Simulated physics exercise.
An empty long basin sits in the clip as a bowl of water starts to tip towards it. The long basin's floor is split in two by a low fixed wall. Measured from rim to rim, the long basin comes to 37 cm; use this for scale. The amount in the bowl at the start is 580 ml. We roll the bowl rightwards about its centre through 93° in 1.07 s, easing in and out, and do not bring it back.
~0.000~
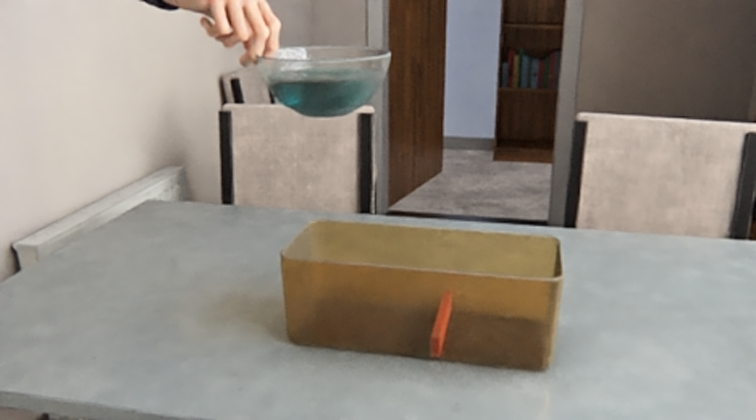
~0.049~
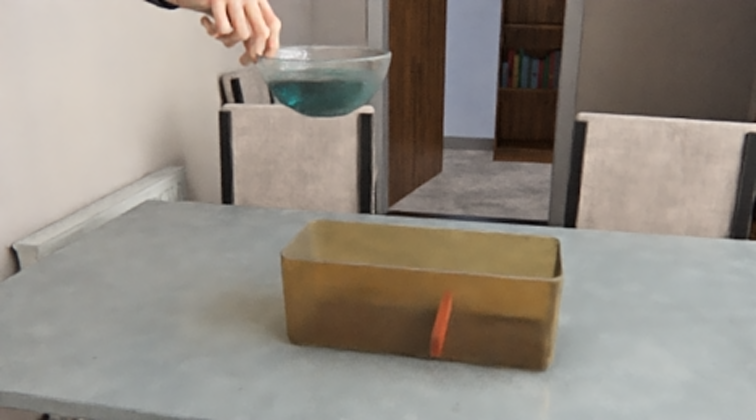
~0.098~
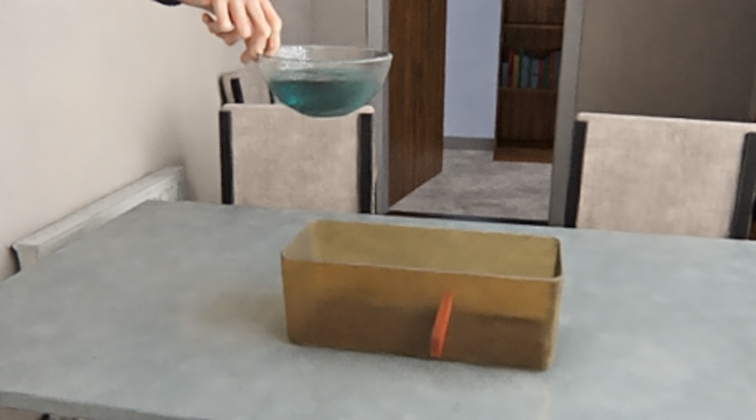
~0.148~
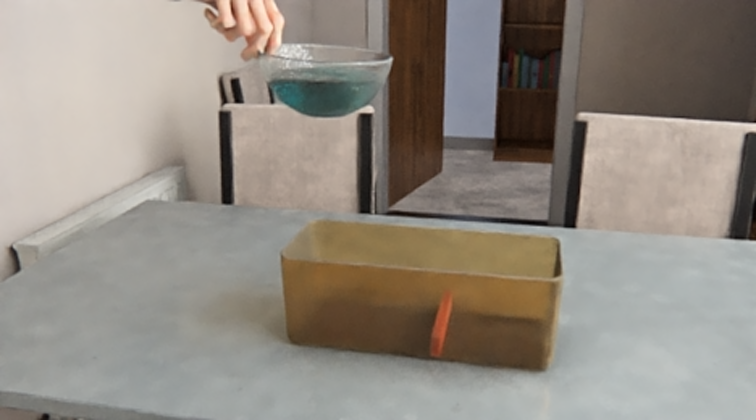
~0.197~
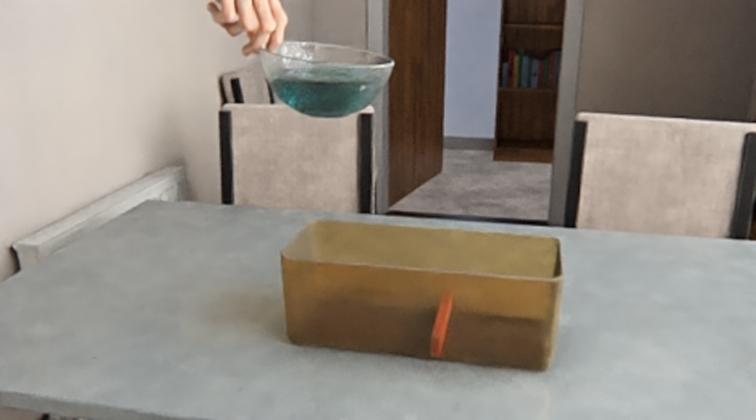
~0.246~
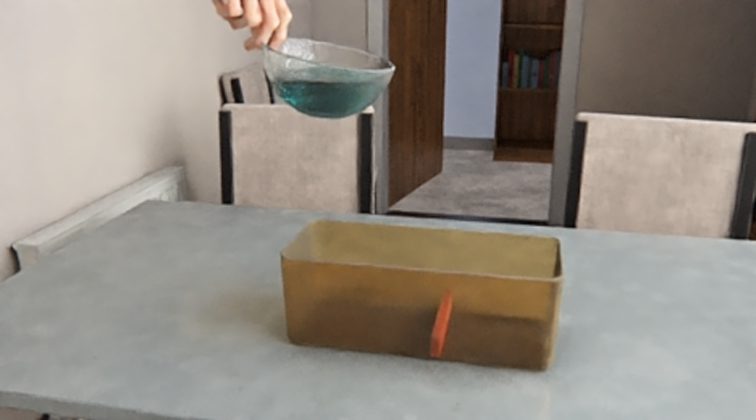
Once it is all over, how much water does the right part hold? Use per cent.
The right part holds about 48 per cent.
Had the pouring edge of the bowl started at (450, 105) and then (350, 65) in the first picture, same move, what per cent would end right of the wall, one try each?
Result: 85 per cent, then 15 per cent.
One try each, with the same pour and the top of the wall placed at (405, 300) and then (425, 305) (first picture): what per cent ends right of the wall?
Respectively 90 and 75 %.
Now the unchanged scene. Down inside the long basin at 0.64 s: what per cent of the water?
3 %, roughly.
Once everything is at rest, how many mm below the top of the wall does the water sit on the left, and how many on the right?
Left roughly 20 mm; right roughly 16 mm.
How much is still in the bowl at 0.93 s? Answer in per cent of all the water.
I reckon near 5 per cent still sits there.
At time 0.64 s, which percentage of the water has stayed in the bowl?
I'd put it near 58 percent.
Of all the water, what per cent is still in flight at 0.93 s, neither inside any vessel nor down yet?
About 22 per cent.
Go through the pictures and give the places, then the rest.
It leans 0°; its right rim is at (388, 56); the water meets the walls at (271, 73) and (382, 76); the long basin's rim runs from (296, 238) to (561, 258); the wall's top is at (442, 313), in the first picture.
It leans 0°; its right rim is at (389, 57); the water meets the walls at (272, 73) and (382, 76), in the second picture.
It leans 2°; its right rim is at (389, 58); the water meets the walls at (272, 73) and (382, 77), in the third picture.
It leans 4°; its right rim is at (390, 61); the water meets the walls at (273, 72) and (383, 78), in the fourth picture.
It leans 8°; its right rim is at (391, 65); the water meets the walls at (274, 72) and (384, 80), in the fifth picture.
It leans 12°; its right rim is at (392, 70); the water meets the walls at (276, 73) and (386, 80), in the sixth picture.
Then, 0.64 s in, the tilt is 61° and 57 per cent is still to pour, 3 is left of the wall and 0 right of it.
Then, 0.93 s in, the tilt is 89° and 5 per cent is still to pour, 29 is left of the wall and 44 right of it.
Then, 1.24 s in, the tilt is 93° and 0 per cent is still to pour, 50 is left of the wall and 48 right of it.
Then, 1.57 s in, the tilt is 93° and 0 per cent is still to pour, 50 is left of the wall and 48 right of it.
Finally, 50 per cent lies left of the wall, 48 right of it and 2 outside.
